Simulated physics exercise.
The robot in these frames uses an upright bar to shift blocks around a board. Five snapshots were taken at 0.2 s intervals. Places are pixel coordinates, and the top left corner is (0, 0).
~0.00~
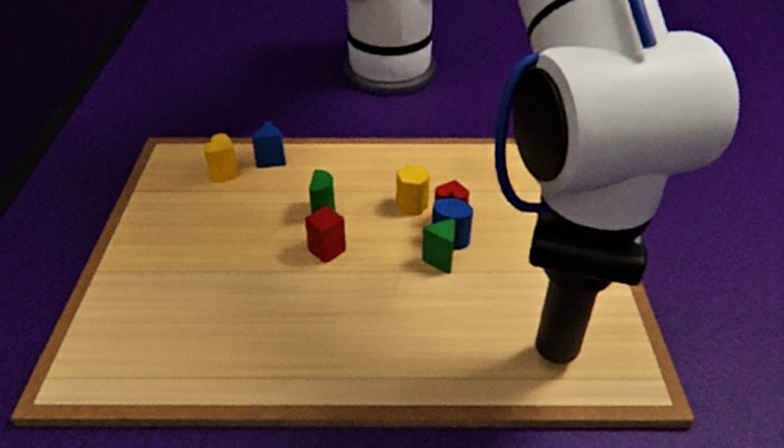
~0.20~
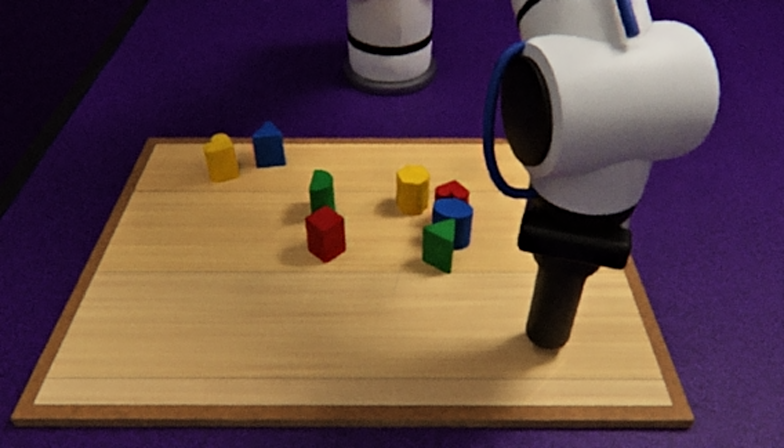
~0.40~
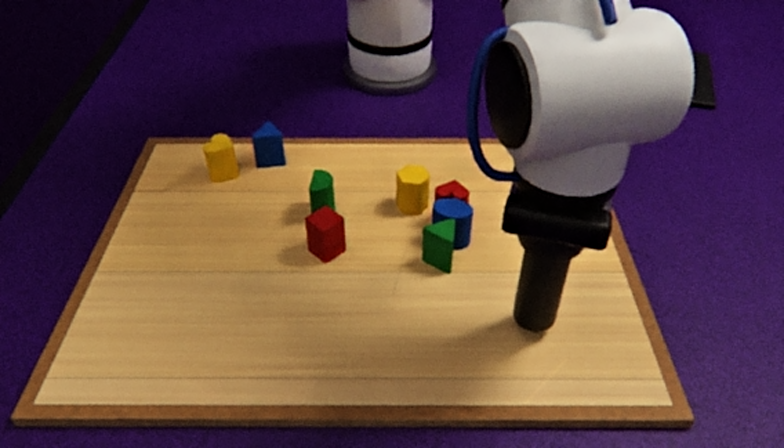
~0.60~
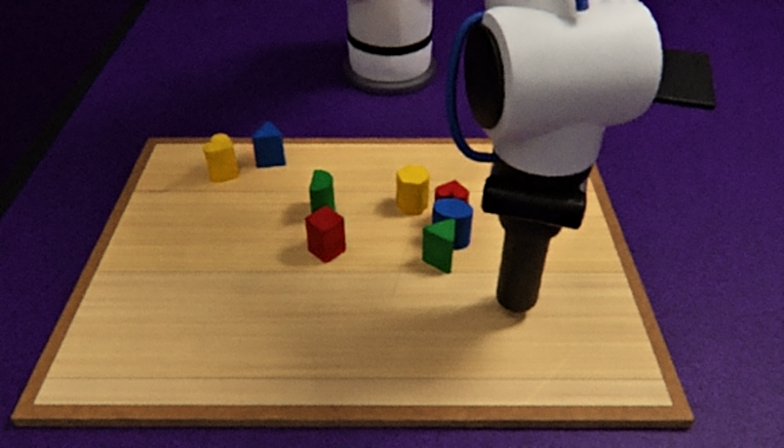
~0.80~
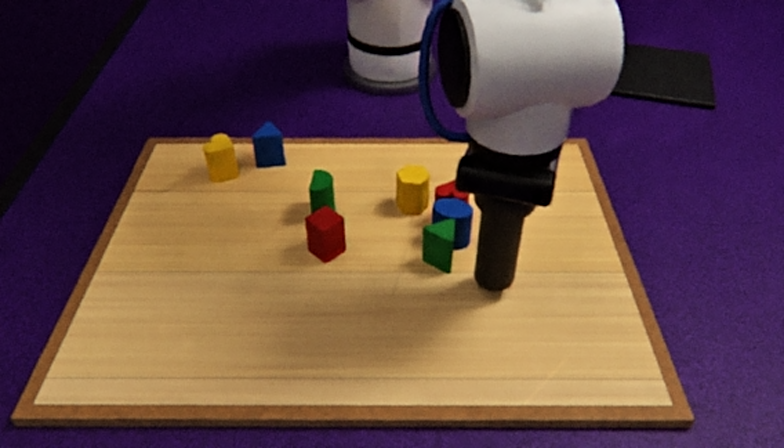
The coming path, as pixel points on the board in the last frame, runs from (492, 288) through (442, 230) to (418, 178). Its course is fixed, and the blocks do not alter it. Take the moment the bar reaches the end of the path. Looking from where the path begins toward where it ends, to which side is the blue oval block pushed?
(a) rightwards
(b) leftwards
Choice b: Leftwards.
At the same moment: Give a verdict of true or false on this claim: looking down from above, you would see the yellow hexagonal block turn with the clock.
Answer: True.
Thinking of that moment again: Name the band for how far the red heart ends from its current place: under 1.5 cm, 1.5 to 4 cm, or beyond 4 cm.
The distance will be above 4 cm.
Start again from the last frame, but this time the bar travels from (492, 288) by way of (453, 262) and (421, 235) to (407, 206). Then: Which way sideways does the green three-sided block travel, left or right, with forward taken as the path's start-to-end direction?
The left-hand side.
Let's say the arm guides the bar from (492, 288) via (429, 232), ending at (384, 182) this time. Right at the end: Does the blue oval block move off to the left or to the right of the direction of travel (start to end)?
Moves right.
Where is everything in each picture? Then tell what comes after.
The first picture shows bar's lower end (557, 348); yellow hexagonal block (413, 174); green three-sided block (443, 229); red heart (453, 189); blue oval block (453, 207).
The second picture shows bar (547, 334); blocks still.
The third picture shows bar (534, 317); blocks still.
The fourth picture shows bar (516, 298); blocks still.
The fifth picture shows bar (494, 278); yellow hexagonal block (413, 174); green three-sided block (443, 229); red heart (453, 189); blue oval block (453, 207).
On the path given first. One third of the way, bar (456, 239); green three-sided block (431, 225), turned 25° anticlockwise; red heart (449, 180); blue oval block (441, 195).
Two thirds of the way, bar (432, 203); yellow hexagonal block (384, 155), turned 20° clockwise; green three-sided block (430, 224), turned 30° anticlockwise; red heart (450, 164), turned 35° clockwise; blue oval block (409, 166), turned 55° anticlockwise.
At the end, bar (419, 169); yellow hexagonal block (360, 149), turned 20° clockwise; green three-sided block (430, 224), turned 30° anticlockwise; red heart (453, 158), turned 70° clockwise; blue oval block (389, 149), turned 130° anticlockwise.
